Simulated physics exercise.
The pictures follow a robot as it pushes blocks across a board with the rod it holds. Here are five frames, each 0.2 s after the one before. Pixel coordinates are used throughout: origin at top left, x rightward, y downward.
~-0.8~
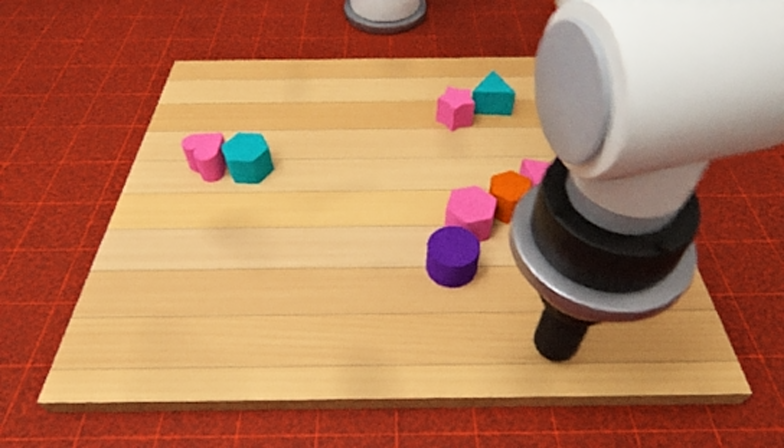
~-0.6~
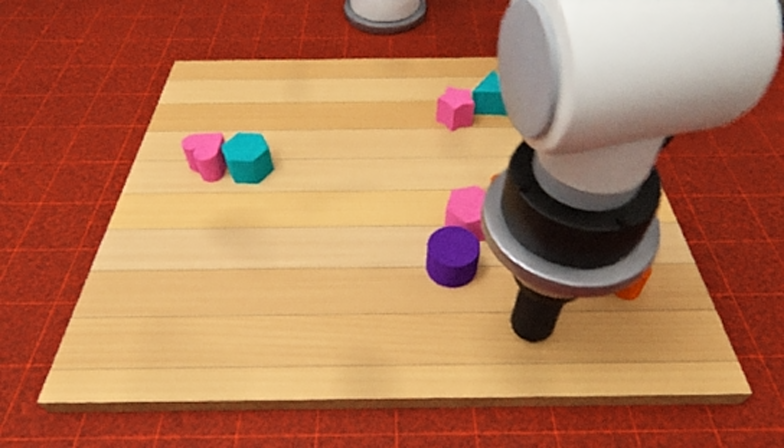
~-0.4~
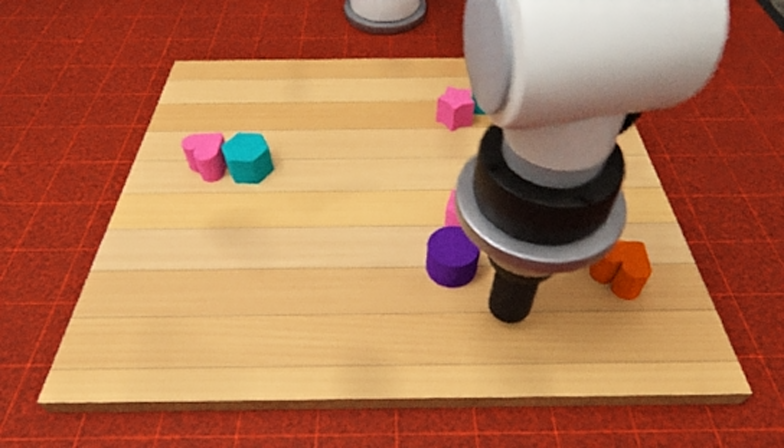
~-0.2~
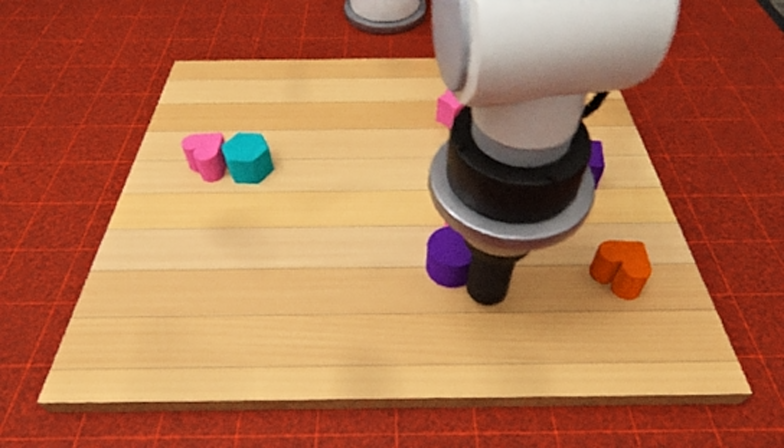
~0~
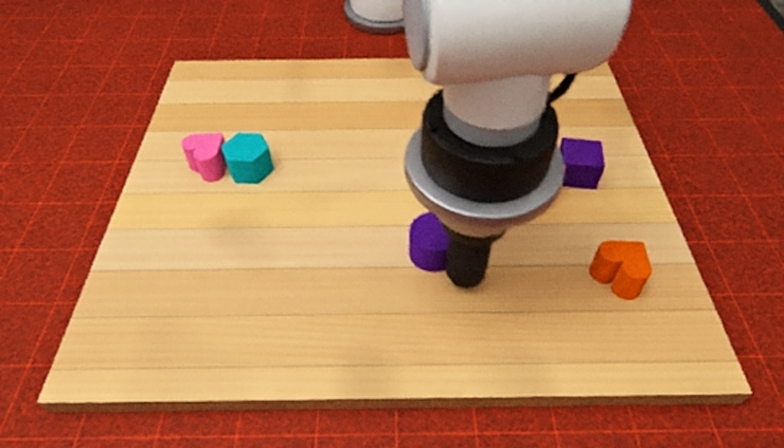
Robot arm moving its black rod up and left across a wooden board of coloured blocks, nudging the purple round block.
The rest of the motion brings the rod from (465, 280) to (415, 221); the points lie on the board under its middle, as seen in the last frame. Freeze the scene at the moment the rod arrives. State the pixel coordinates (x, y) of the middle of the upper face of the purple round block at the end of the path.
My prediction: (377, 184).
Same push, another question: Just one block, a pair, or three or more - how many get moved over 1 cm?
My prediction: One block.
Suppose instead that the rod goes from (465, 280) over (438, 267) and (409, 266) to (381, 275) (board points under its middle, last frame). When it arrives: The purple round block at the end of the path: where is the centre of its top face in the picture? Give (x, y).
I'd say the purple round block ends with its top centre at (403, 209).
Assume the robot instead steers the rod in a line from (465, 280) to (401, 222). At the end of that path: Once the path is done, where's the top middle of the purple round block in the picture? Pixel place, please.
I'd say the purple round block ends with its top centre at (372, 177).
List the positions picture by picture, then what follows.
Rod tip at (555, 344); block tops, purple round block at (454, 245); pink six-sided block at (472, 203), in the first frame.
Rod at (531, 325); blocks unchanged, in the second frame.
Rod at (509, 307); blocks unchanged, in the third frame.
Rod at (487, 290); blocks unchanged, in the fourth frame.
Rod at (466, 273); purple round block at (435, 230); pink six-sided block hidden, in the fifth frame.
What follows on the original path. Halfway along, rod at (439, 242); purple round block at (405, 204).
At the end, rod at (415, 214); purple round block at (377, 185); pink six-sided block in place.
